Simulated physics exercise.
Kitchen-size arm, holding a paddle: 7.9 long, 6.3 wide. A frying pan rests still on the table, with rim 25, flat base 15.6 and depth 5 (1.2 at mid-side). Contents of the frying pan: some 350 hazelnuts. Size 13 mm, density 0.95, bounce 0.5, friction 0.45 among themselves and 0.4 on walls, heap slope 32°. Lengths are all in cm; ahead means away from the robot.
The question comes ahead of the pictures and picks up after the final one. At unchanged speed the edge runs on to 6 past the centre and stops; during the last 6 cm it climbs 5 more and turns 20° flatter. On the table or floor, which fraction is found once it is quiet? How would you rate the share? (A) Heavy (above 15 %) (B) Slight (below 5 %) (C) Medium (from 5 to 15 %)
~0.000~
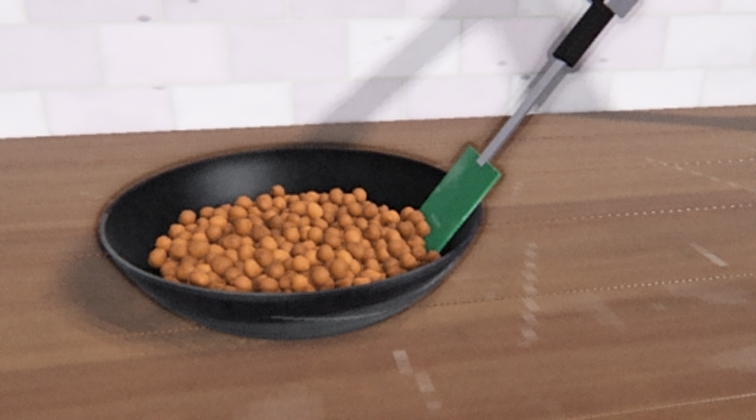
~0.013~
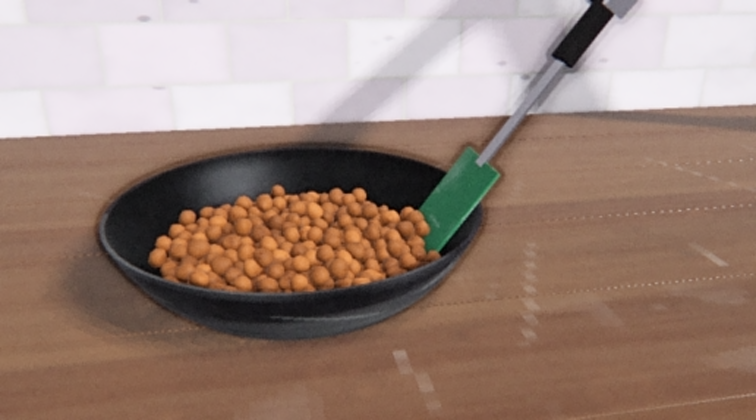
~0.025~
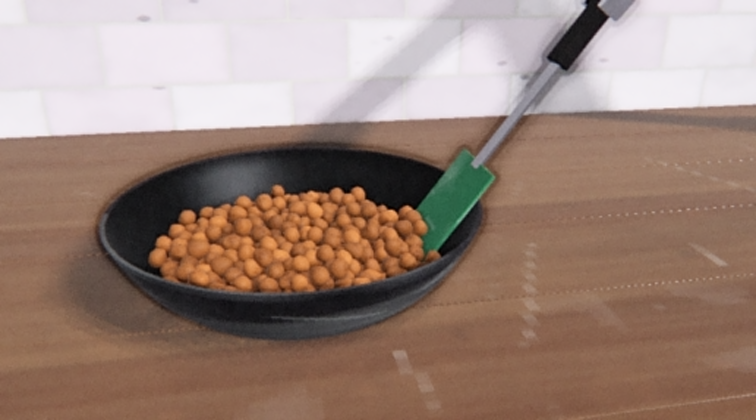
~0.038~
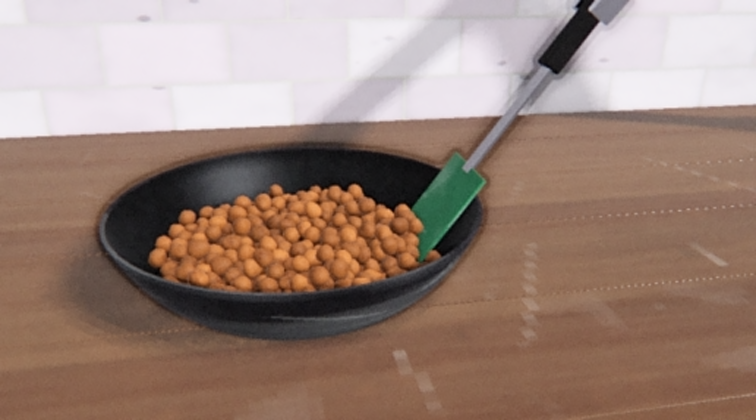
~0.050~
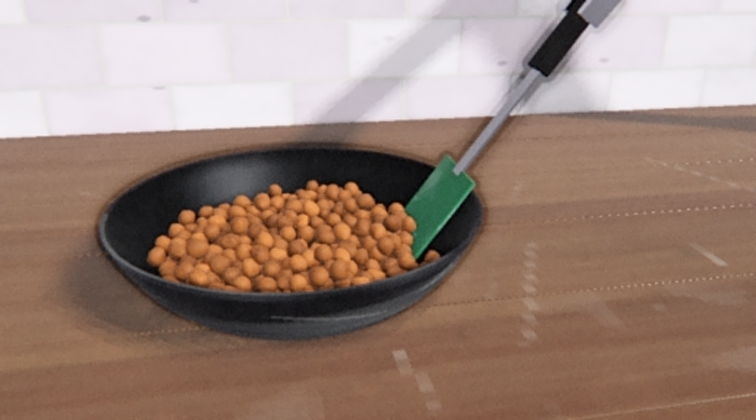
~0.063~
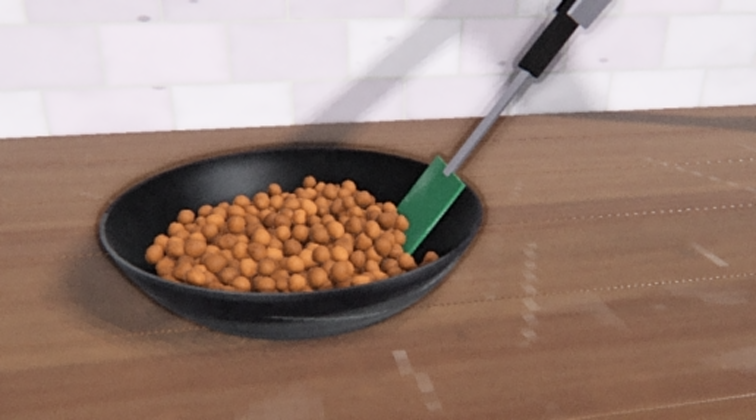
Answer: B.
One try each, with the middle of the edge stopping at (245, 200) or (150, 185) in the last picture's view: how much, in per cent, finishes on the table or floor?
About 0 and 15 per cent.
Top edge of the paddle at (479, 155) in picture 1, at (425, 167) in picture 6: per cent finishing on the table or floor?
Some 10 percent ends up on the table or floor.
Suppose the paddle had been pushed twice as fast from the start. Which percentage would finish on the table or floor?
Roughly 10 in a hundred.
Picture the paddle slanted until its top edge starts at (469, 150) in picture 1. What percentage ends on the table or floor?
Around 5 percent ends up on the table or floor.
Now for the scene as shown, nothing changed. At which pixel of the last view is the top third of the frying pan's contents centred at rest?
You'll find it at about (198, 237).
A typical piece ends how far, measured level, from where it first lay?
2 cm.
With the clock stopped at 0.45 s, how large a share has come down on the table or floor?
Around 2 percent.
After 0.14 s, sloping 53°, highest piece 5 above the table; 354 in the frying pan.
After 0.22 s, sloping 44°, highest piece 7 above the table; 354 in the frying pan.
After 0.45 s, sloping 33°, highest piece 6 above the table; 346 in the frying pan, 6 on the table or floor, 2 on the blade or in flight.
After 1.50 s, sloping 33°, highest piece 6 above the table; 346 in the frying pan, 8 on the table or floor.
In the end, 346 in the frying pan, 8 on the table or floor. That is 2 % on the table or floor.
